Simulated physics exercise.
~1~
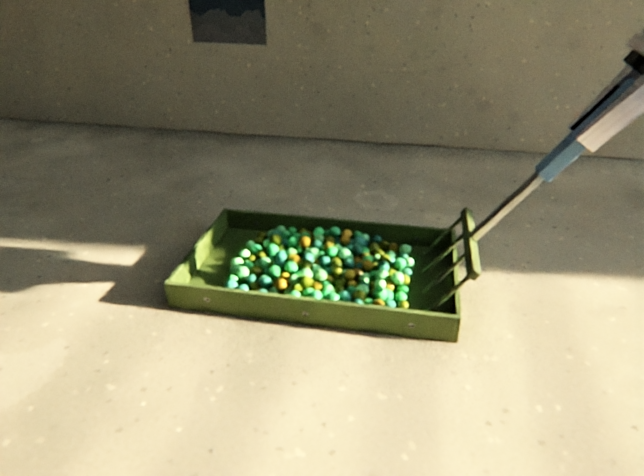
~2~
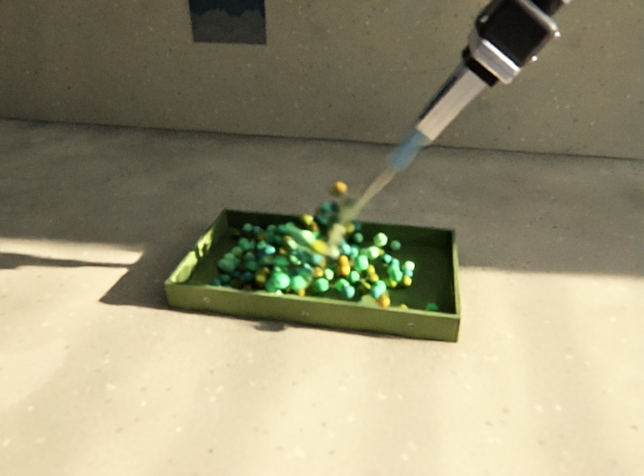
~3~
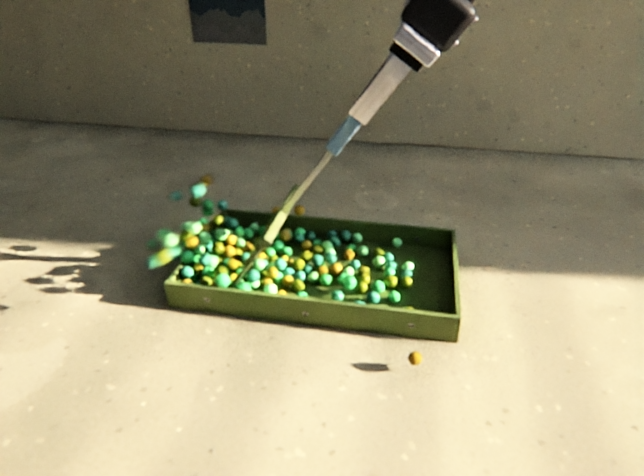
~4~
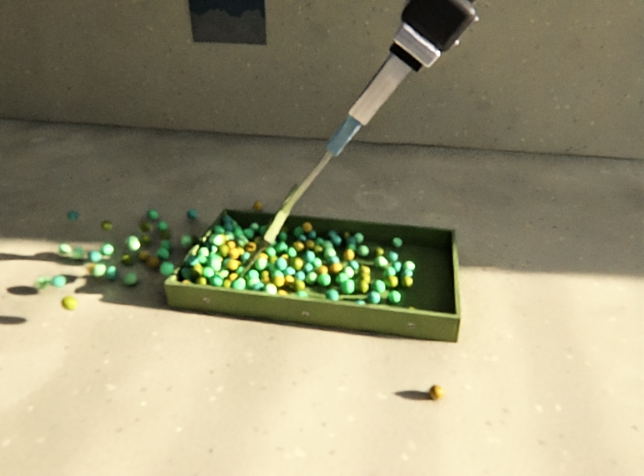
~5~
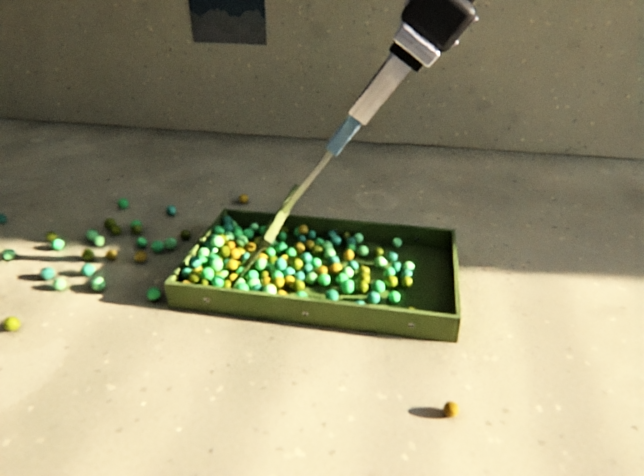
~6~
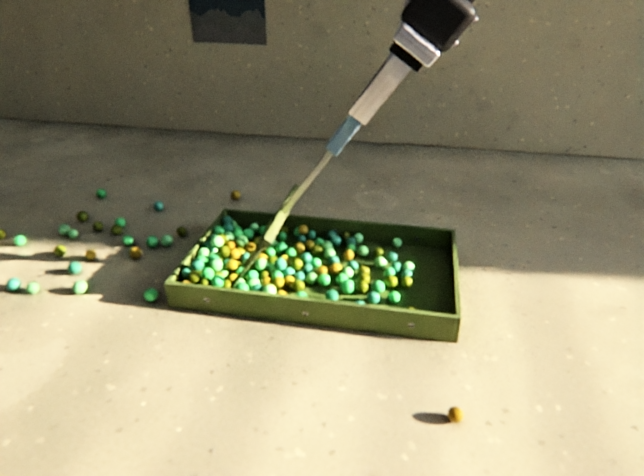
A robotic arm swept a fork leftward through a green tray of small green, teal and yellow balls, flinging some over the left end before stopping; the strays rolled across the table and lay scattered, while most stayed in the tray.
